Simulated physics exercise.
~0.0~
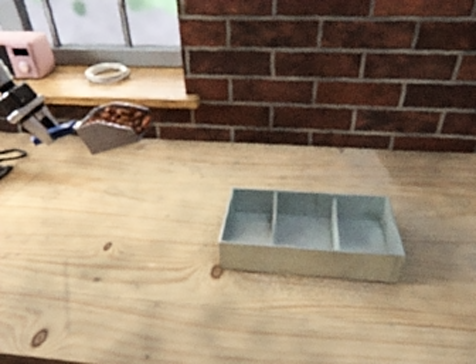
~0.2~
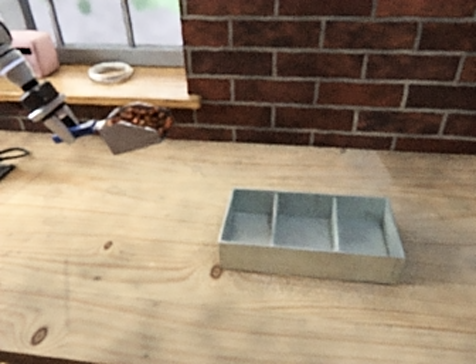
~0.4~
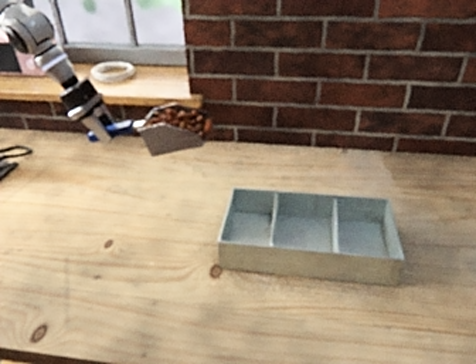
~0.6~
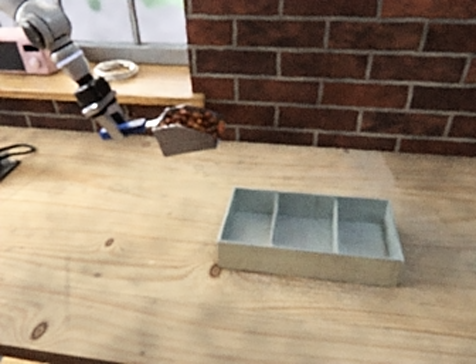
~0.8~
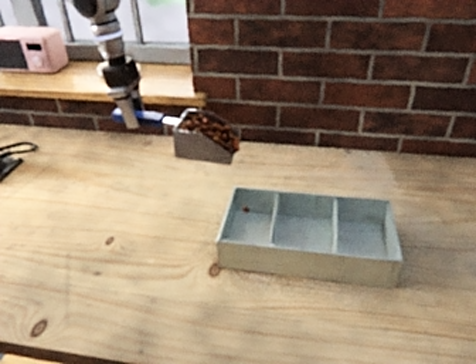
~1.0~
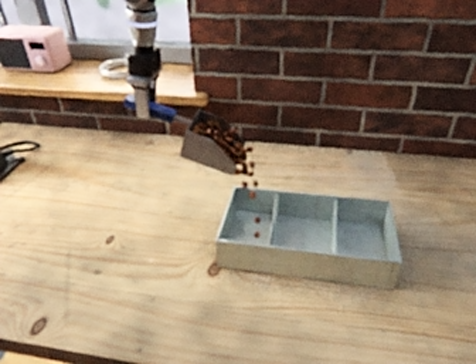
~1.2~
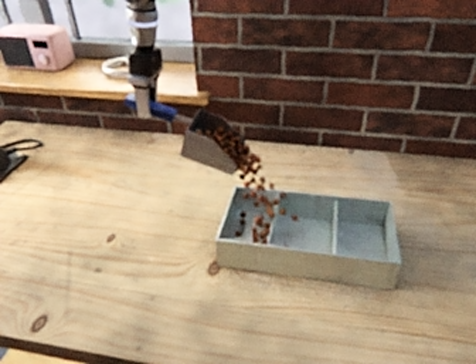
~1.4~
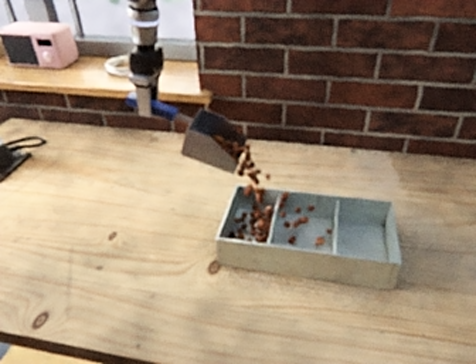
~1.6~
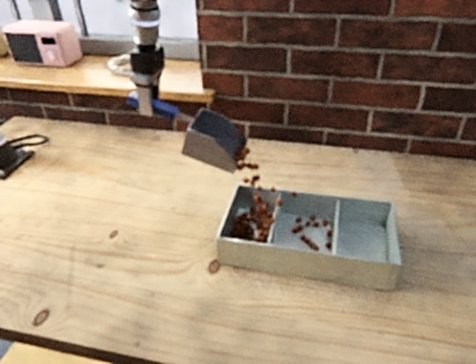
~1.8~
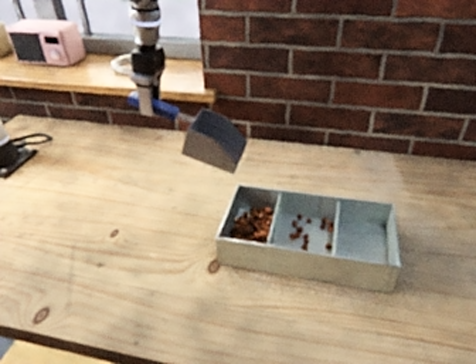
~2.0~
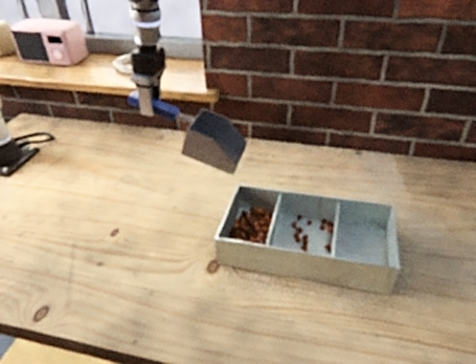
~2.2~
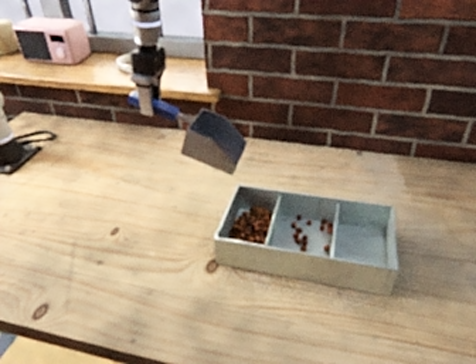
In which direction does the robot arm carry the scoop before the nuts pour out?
The arm carries the scoop to the right, towards the divided box on the table.
